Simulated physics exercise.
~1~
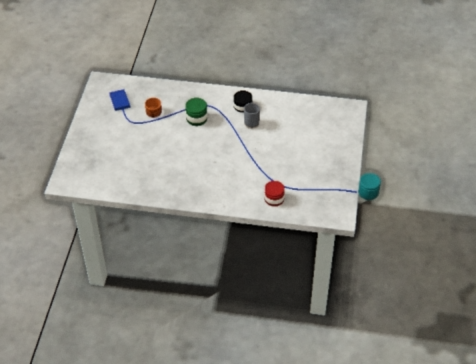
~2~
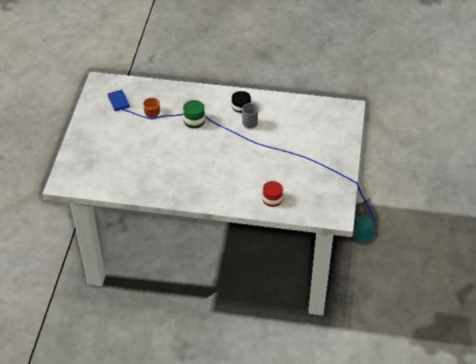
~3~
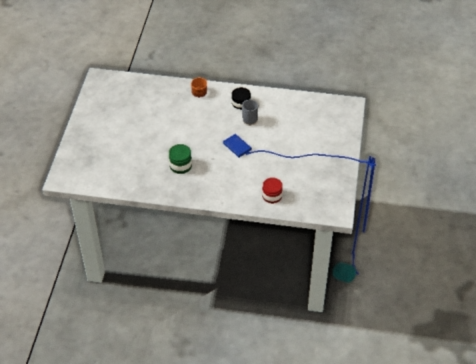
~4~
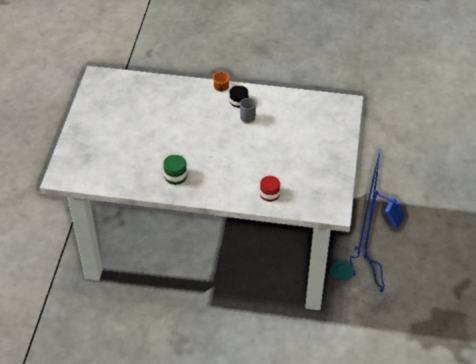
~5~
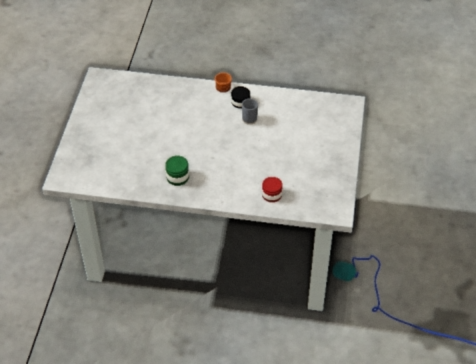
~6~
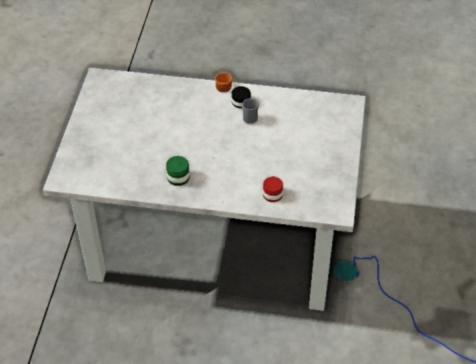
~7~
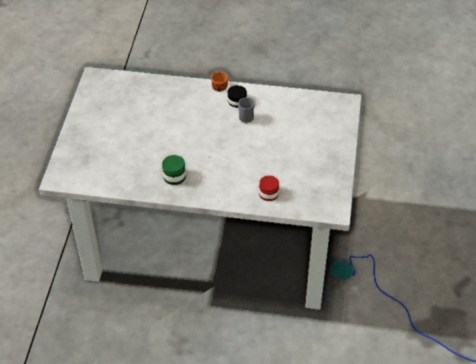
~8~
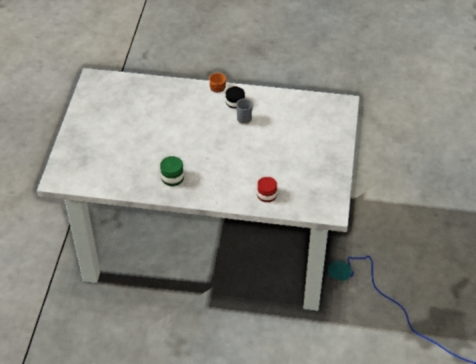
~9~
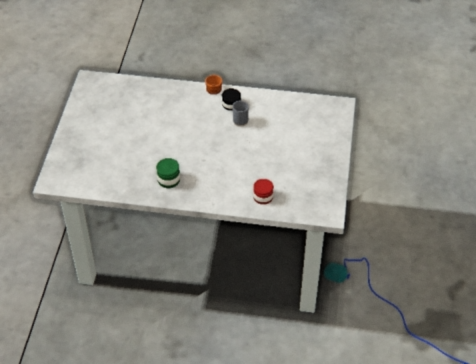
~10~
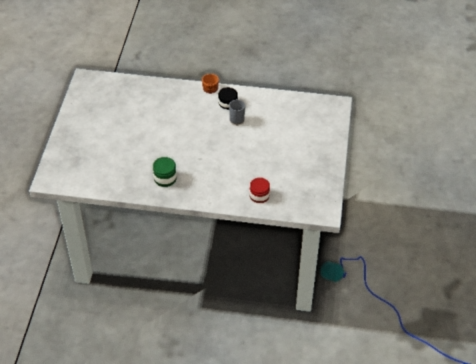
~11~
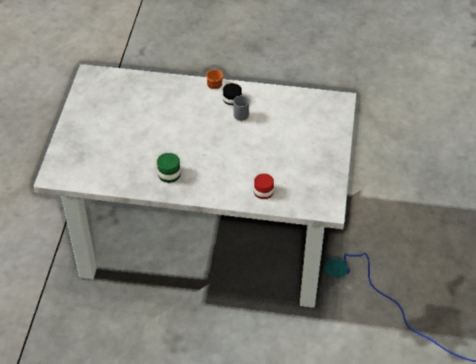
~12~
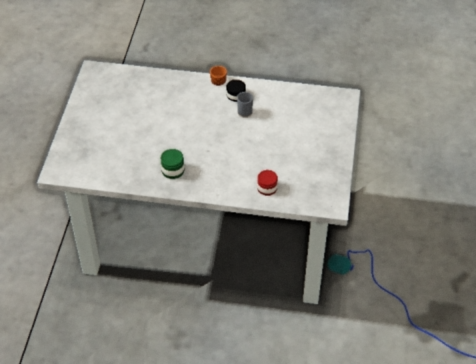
A teal speaker hangs just past the right edge of a pale shop table on a concrete floor, seen from above at a slightly swaying angle, with a thin blue cable running to a blue phone at the far left. Orange, green, black, grey and red containers stand on top. The speaker drops, pulling the cable taut and dragging the phone rightward. The orange mug shifts toward the back and the green canister toward the front. The phone goes over the right edge and out of view, leaving the speaker and trailing cable on the floor while the five containers stay on the table.
